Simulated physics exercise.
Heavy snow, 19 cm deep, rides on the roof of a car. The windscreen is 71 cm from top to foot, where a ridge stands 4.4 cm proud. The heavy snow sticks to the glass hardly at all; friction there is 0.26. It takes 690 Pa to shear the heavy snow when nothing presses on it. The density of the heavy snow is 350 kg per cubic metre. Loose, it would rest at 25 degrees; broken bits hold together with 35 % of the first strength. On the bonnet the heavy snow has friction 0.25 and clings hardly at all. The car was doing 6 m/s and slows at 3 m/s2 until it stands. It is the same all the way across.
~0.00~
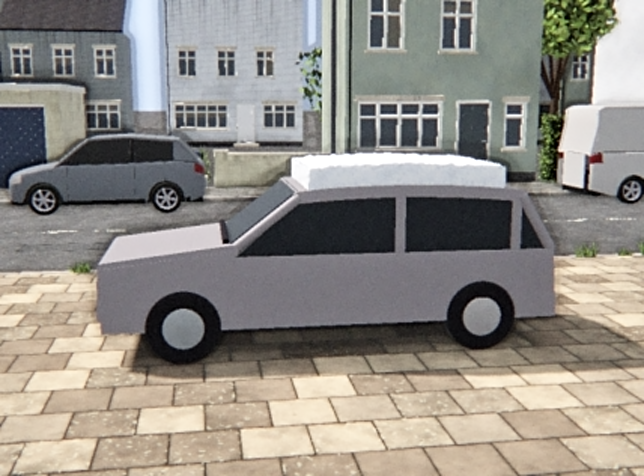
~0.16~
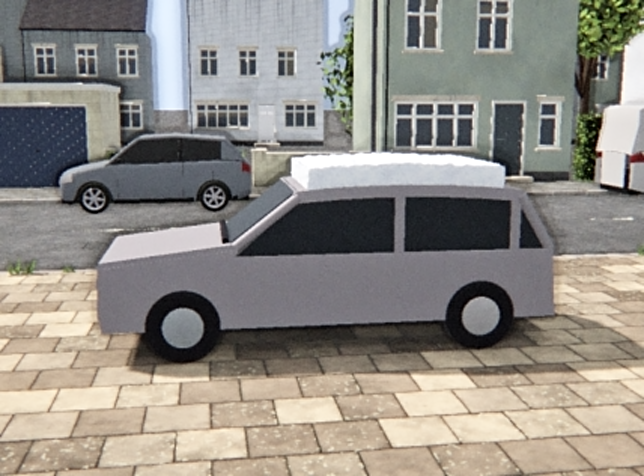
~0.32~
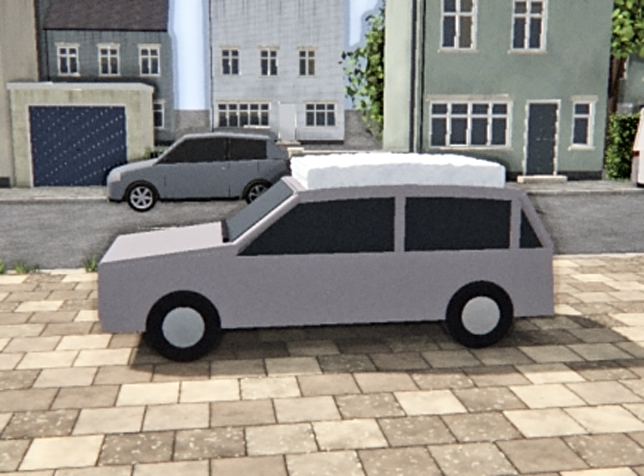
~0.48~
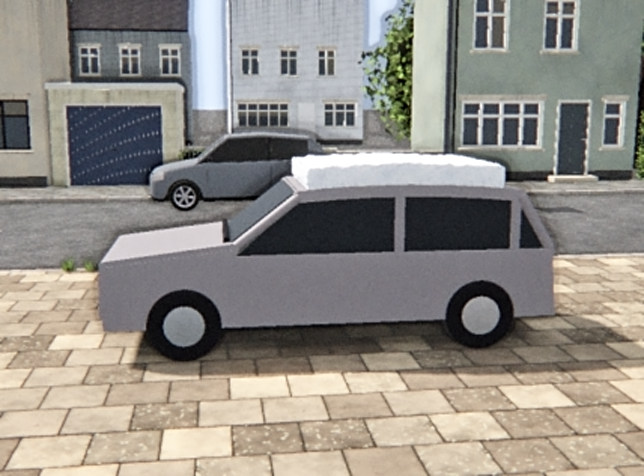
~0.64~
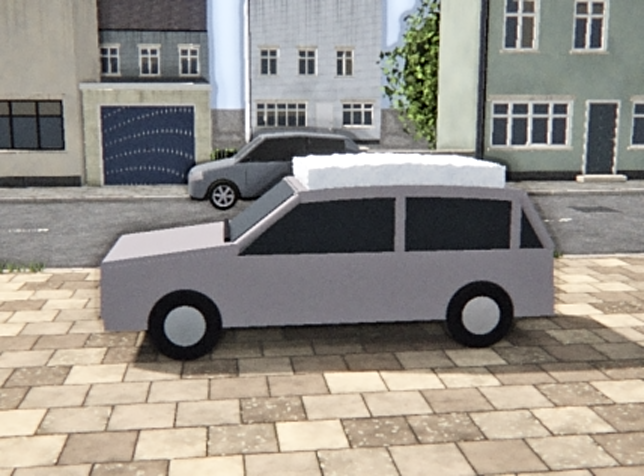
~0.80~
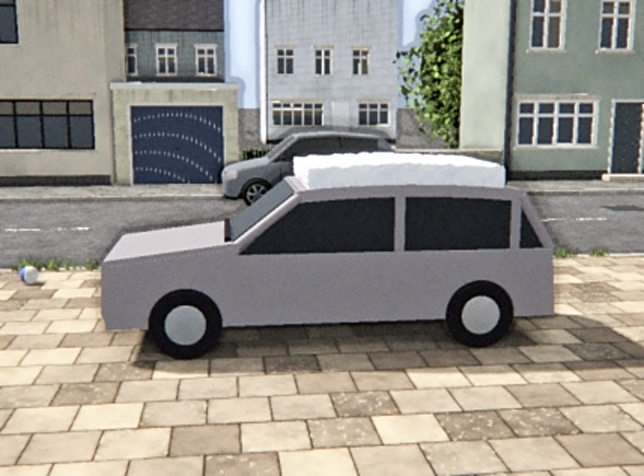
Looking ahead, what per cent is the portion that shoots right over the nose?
It comes to some 0 %.
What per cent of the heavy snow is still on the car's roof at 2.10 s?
About 100 %.
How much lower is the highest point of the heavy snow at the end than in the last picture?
About 0 cm.
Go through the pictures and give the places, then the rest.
In the first picture, leading edge of the heavy snow at (309, 172).
In the second picture, leading edge of the heavy snow at (308, 172).
In the third picture, leading edge of the heavy snow at (308, 172).
In the fourth picture, leading edge of the heavy snow at (308, 172), its middle shifted 4 mm.
In the fifth picture, leading edge of the heavy snow at (308, 172), its middle shifted 4 mm.
In the sixth picture, leading edge of the heavy snow at (308, 172), its middle shifted 4 mm.
After 1.39 s, all of the snow is on the roof, none on the glass, none on the bonnet and none has gone off the nose.
After 2.10 s, all of the snow is on the roof, none on the glass, none on the bonnet and none has gone off the nose.
After 2.80 s, all of the snow is on the roof, none on the glass, none on the bonnet and none has gone off the nose.
After 3.50 s, all of the snow is on the roof, none on the glass, none on the bonnet and none has gone off the nose.
After 3.60 s, at the end, all of the snow is on the roof, none on the glass, none on the bonnet and none has gone off the nose.
